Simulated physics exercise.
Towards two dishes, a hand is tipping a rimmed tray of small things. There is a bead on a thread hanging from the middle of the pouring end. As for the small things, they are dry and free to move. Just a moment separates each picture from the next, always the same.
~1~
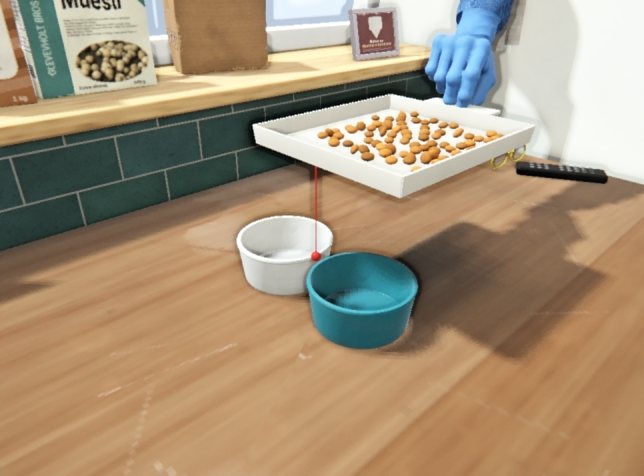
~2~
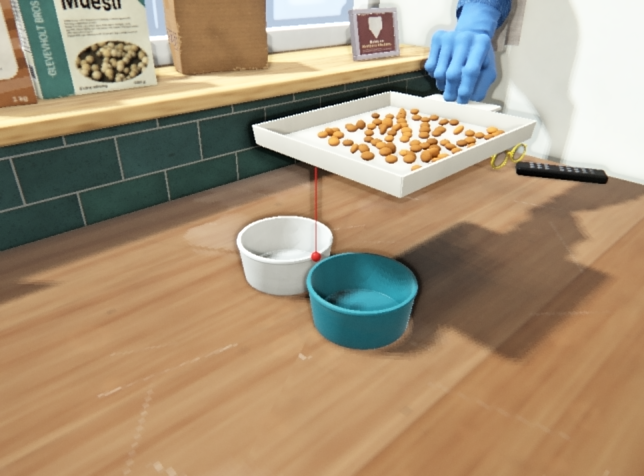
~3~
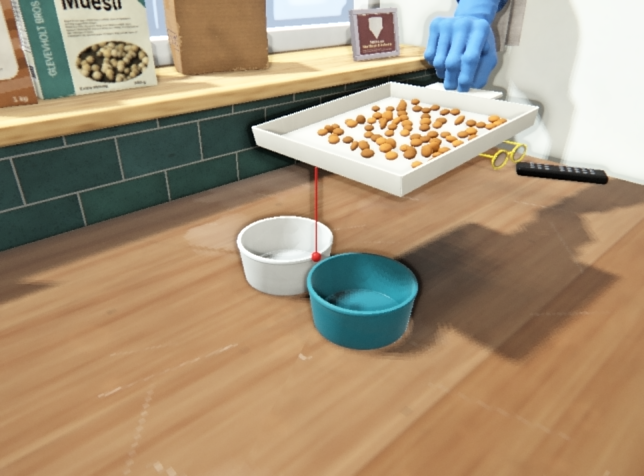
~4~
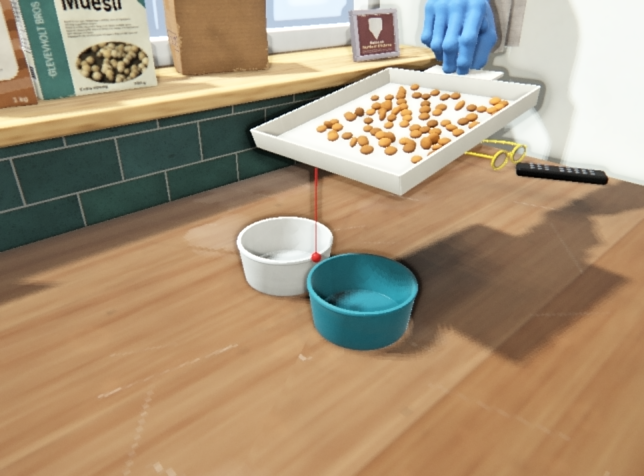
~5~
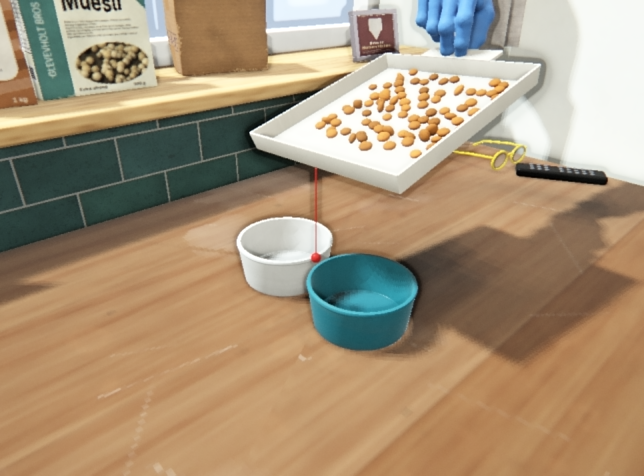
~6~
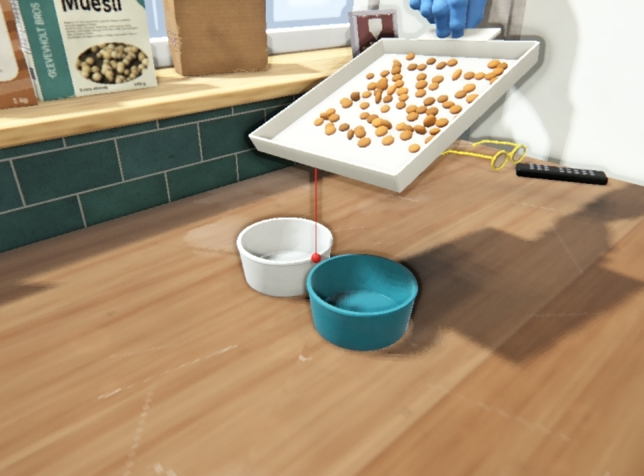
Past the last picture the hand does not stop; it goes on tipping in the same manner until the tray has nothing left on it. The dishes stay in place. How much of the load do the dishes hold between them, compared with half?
The greater share ends up outside the dishes.
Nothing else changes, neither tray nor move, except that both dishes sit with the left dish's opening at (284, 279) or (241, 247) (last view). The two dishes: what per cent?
Roughly 50% on the first try and 80% on the second.
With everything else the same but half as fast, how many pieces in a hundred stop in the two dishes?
About 20 %.
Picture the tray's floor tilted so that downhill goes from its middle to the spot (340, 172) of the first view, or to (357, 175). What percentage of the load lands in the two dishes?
First case around 10 per cent, second case 30 per cent.
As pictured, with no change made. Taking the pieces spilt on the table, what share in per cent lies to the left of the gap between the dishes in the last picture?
That's about 100 per cent of the spill.
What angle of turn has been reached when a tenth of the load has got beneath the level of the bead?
Roughly 90 degrees at that moment.
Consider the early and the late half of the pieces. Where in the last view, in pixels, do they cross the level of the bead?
It goes through near (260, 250) first, then near (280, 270).
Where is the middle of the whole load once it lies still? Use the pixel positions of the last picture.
Around (241, 321).
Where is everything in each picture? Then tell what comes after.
The first frame shows corners of the pouring end at (256, 125) and (402, 175), level; middle of the load at (407, 137), bits of cat kibble; left dish at (249, 267); right dish at (323, 317); bead on its thread at (316, 256).
The second frame shows corners of the pouring end at (256, 126) and (402, 175), level; middle of the load at (407, 135).
The third frame shows corners of the pouring end at (255, 127) and (401, 174), tipped barely, lowest at the left corner; middle of the load at (408, 129).
The fourth frame shows corners of the pouring end at (254, 130) and (399, 174), tipped a little, lowest at the left corner; middle of the load at (407, 119).
The fifth frame shows corners of the pouring end at (252, 132) and (397, 173), tipped clearly, lowest at the left corner; middle of the load at (406, 108).
The sixth frame shows corners of the pouring end at (252, 135) and (395, 173), tipped clearly, lowest at the left corner; middle of the load at (404, 98); left dish at (249, 269); right dish at (323, 319).
Soon, tray tipped steeply; nearly all on the tray; a stray few in the air.
A while on, tray tipped past a quarter turn; about half on the tray; a small part in the left dish; about a quarter outside both; a small part in the air.
Towards the end, tray tipped past a quarter turn; a stray few in the right dish; about a quarter in the left dish; most outside both.
Finally, tray tipped past a quarter turn; a stray few in the right dish; about a quarter in the left dish; most outside both.
